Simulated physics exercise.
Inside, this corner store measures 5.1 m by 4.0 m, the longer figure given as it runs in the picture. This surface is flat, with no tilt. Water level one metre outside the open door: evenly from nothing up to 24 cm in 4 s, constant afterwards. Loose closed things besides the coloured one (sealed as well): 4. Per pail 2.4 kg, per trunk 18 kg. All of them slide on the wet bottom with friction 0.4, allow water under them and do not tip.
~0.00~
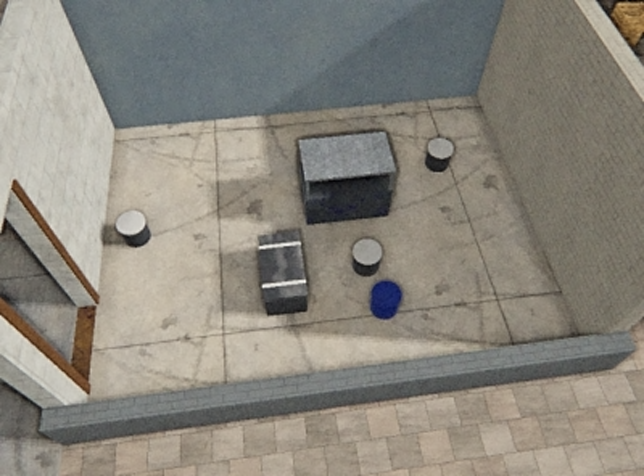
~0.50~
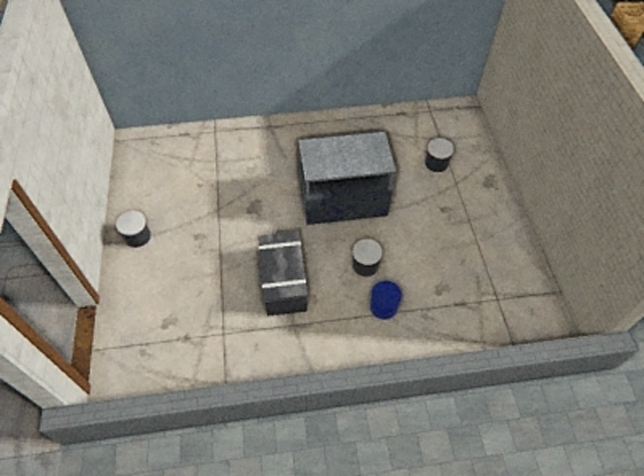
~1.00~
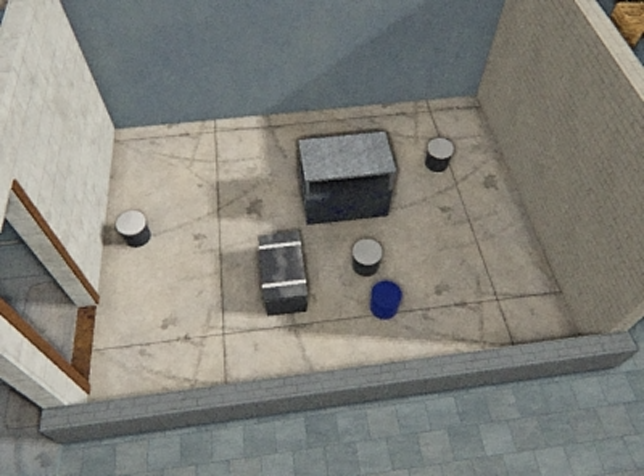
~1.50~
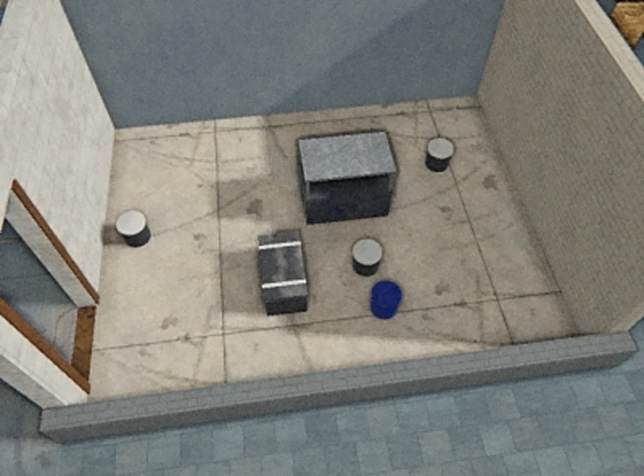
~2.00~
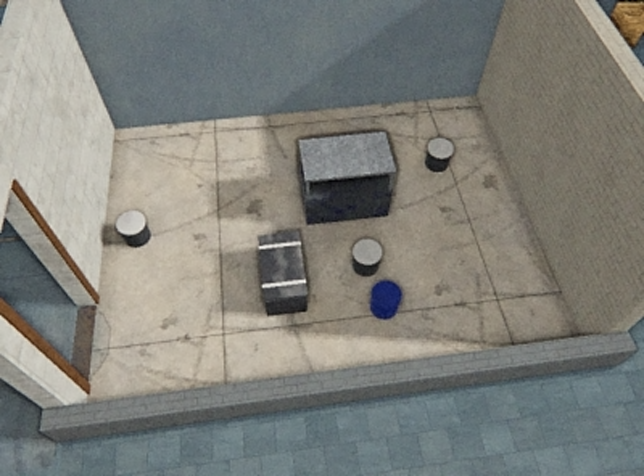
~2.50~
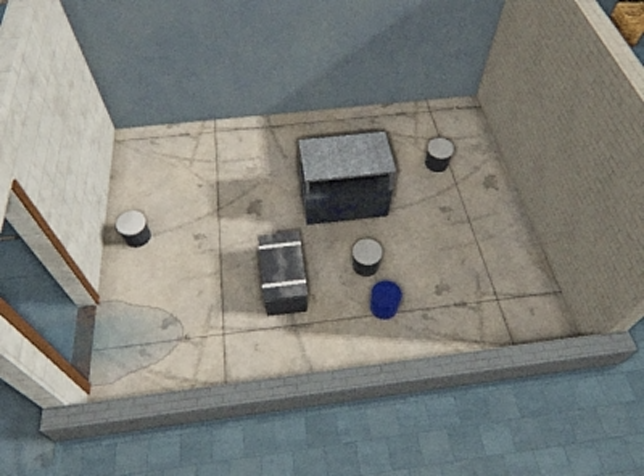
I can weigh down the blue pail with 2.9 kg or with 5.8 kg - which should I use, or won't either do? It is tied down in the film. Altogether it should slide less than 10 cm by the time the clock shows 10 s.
Go with neither; both fall short.
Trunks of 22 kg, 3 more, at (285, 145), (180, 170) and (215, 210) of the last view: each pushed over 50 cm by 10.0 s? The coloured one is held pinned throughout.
Result, in order - falls shy; falls shy; falls shy.
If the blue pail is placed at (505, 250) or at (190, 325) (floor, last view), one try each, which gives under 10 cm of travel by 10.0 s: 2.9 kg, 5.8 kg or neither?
Taking them in turn, neither mass keeps it, and neither mass keeps it.
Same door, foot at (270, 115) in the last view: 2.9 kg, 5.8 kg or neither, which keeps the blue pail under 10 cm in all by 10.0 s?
Well, then the greater option is needed.
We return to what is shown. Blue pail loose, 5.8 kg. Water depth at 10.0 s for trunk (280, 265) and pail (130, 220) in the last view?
First about 7 cm, second about 1 cm.
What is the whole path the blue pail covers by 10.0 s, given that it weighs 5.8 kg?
About 200 cm.
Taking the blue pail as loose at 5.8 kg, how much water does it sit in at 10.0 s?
Depth: Approx. 14 cm.
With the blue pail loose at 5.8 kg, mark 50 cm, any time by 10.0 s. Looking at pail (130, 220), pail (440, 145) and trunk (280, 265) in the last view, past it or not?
In order: Within the mark, above the mark, above the mark.
After 3.5 s the blue pail would be 0 cm from its start with 2.9 kg and 0 cm from its start with 5.8 kg; 0 cm of water round it then.
After 4.5 s the blue pail would be 0 cm from its start with 2.9 kg and 0 cm from its start with 5.8 kg; 1 cm of water round it then.
After 7.0 s the blue pail would be 132 cm from its start with 2.9 kg and 75 cm from its start with 5.8 kg; 5 cm of water round it then.
After 10.0 s the blue pail would be 315 cm from its start with 2.9 kg and 170 cm from its start with 5.8 kg; 14 cm of water round it then.
